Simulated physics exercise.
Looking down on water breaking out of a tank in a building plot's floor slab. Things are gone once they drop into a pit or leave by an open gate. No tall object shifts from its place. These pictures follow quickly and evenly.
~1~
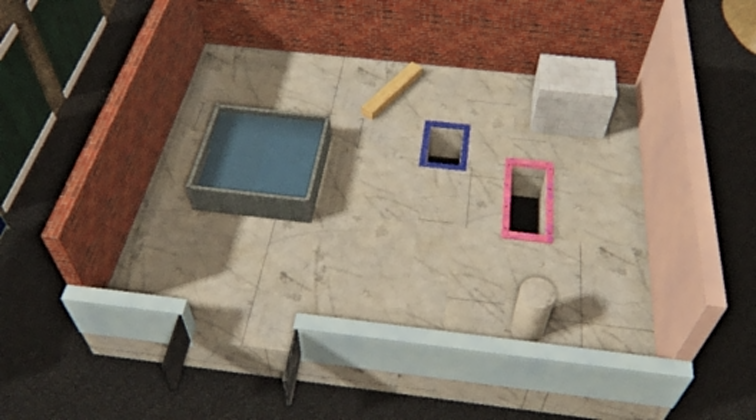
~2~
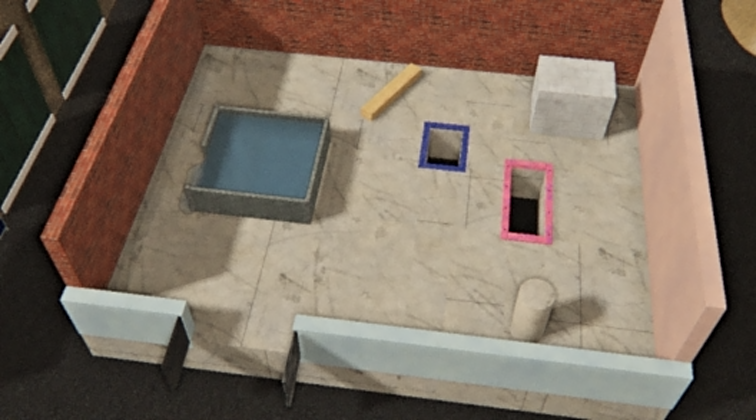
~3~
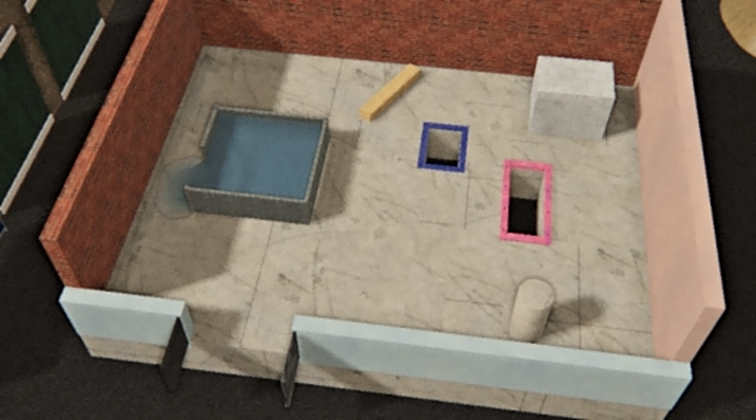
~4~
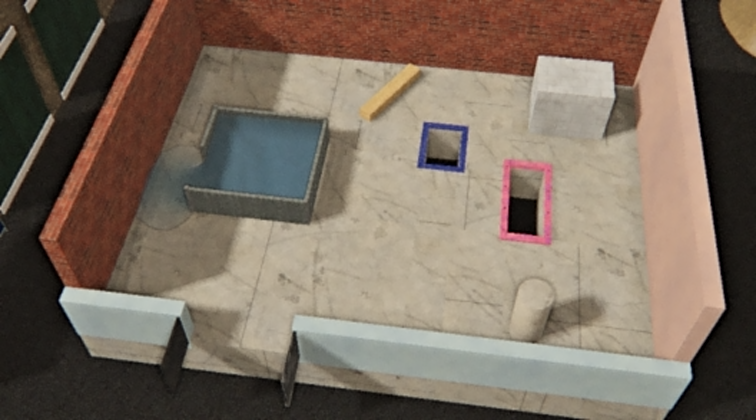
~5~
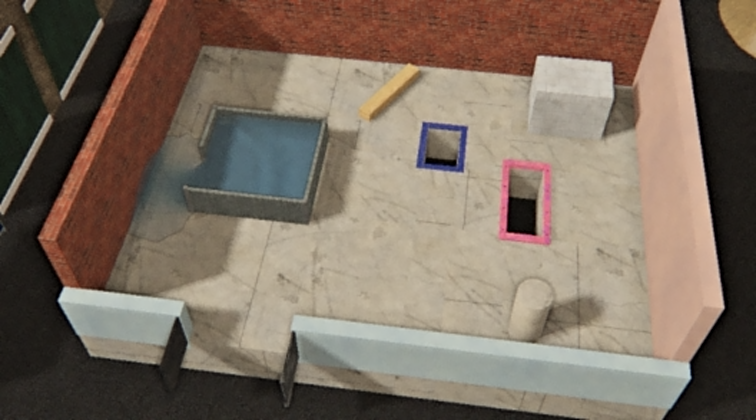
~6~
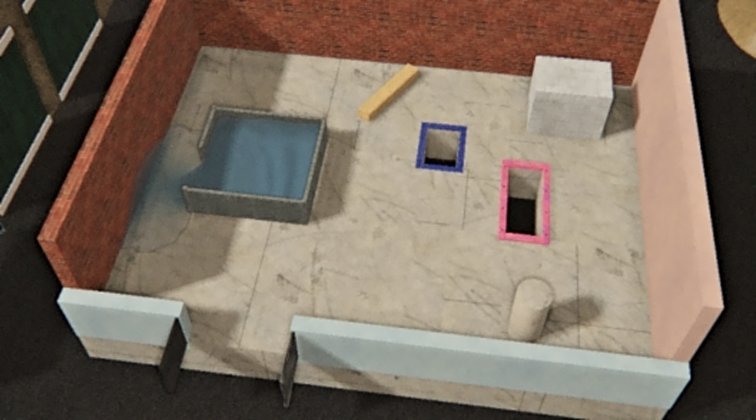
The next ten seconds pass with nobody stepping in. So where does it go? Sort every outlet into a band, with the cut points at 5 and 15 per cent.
Final shares: The gate 5 to 15 %; the blue pit under 5 %; the pink pit under 5 %.
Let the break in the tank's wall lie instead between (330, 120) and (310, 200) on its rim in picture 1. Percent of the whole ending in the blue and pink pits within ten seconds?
Blue 25 %, pink 20 %.
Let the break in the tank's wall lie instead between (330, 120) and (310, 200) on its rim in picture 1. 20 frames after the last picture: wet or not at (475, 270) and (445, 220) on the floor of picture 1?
Point one waterlogged, point two waterlogged.
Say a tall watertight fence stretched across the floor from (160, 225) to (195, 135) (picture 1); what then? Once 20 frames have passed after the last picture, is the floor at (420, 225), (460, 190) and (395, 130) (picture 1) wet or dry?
In the order you listed them: Unsoaked, unsoaked, unsoaked.
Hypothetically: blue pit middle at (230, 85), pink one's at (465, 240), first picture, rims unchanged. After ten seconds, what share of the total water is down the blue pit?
The blue pit receives 20 per cent.
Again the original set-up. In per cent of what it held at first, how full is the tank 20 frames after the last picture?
I'd say some 46 %.
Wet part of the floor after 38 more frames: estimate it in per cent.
Some 55 in a hundred.
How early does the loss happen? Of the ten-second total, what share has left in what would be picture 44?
Something close to 55 percent by that point.
A moment on, water covers 10 % of the floor; the gate 0 %, the blue pit 0 %, the pink pit 0 %.
Next, water covers 20 % of the floor; the gate 0 %, the blue pit 0 %, the pink pit 0 %.
Then, water covers 30 % of the floor; the gate 2 %, the blue pit 0 %, the pink pit 0 %.
Later, water covers 55 % of the floor; the gate 5 %, the blue pit 0 %, the pink pit 0 %.
In the end, water covers 80 % of the floor; the gate 8 %, the blue pit 1 %, the pink pit 0 %.
